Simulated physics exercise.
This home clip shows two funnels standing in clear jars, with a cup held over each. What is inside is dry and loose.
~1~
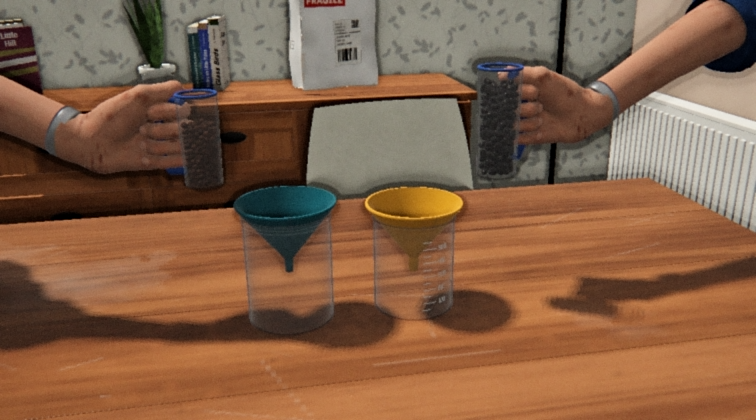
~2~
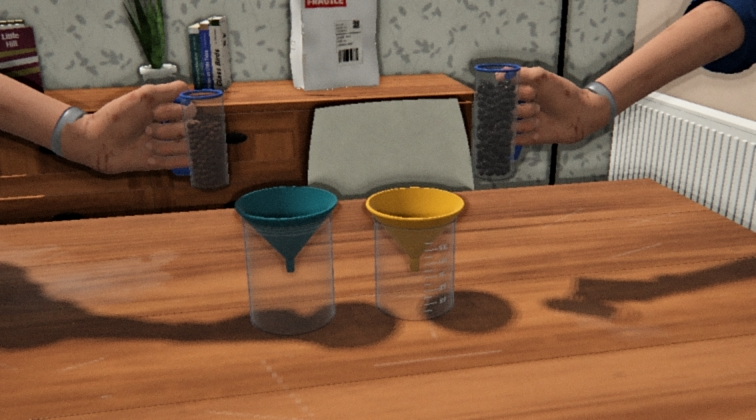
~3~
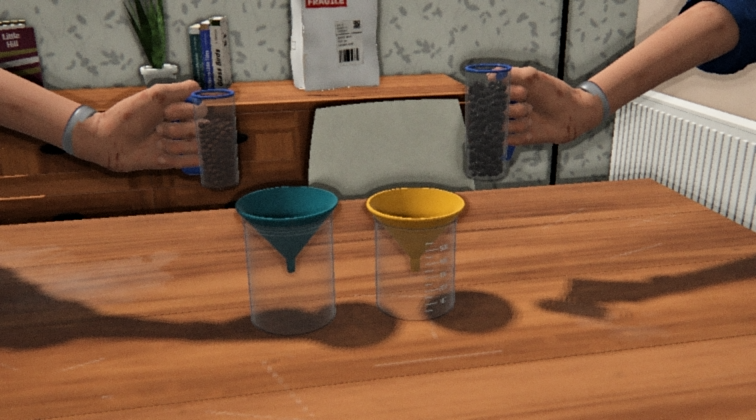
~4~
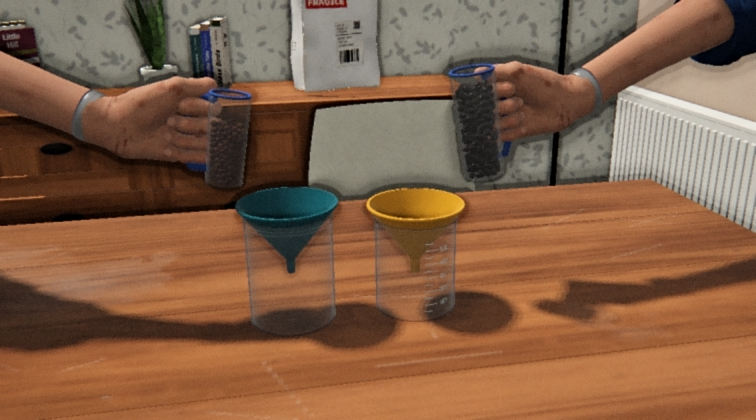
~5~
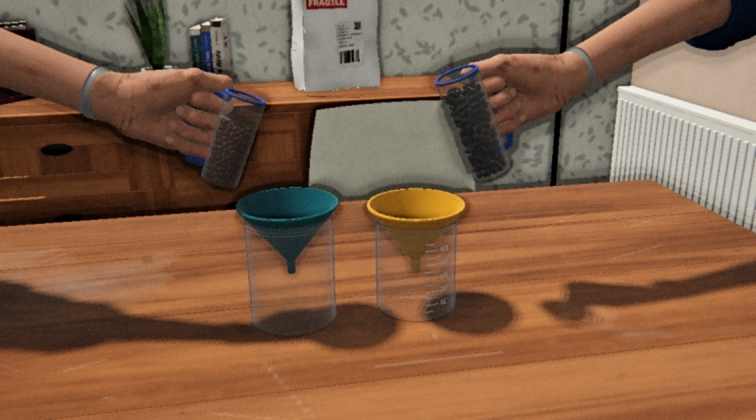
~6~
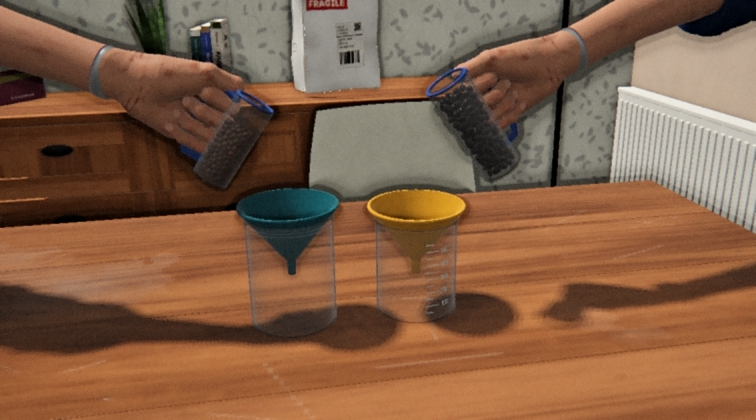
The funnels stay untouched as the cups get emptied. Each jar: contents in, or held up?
Left funnel: Stuck fast. Right funnel: Stuck fast.
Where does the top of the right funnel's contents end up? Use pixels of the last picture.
The topmost pieces end close to (393, 210).
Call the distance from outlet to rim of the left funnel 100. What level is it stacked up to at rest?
It works out near 80 percent.
Then, 0.25 s later than the last frame, left, every one still in the cup; right, every one still in the cup.
Then, 0.56 s later than the last frame, left, every one still in the cup; right, every one still in the cup.
Then, 0.90 s later than the last frame, left, the larger part still in the cup, about a tenth in or over the funnel; right, almost all still in the cup, just a few in or over the funnel.
When it is over, left, every one stuck in the funnel, not one down in the jar; right, every one stuck in the funnel, not one down in the jar.
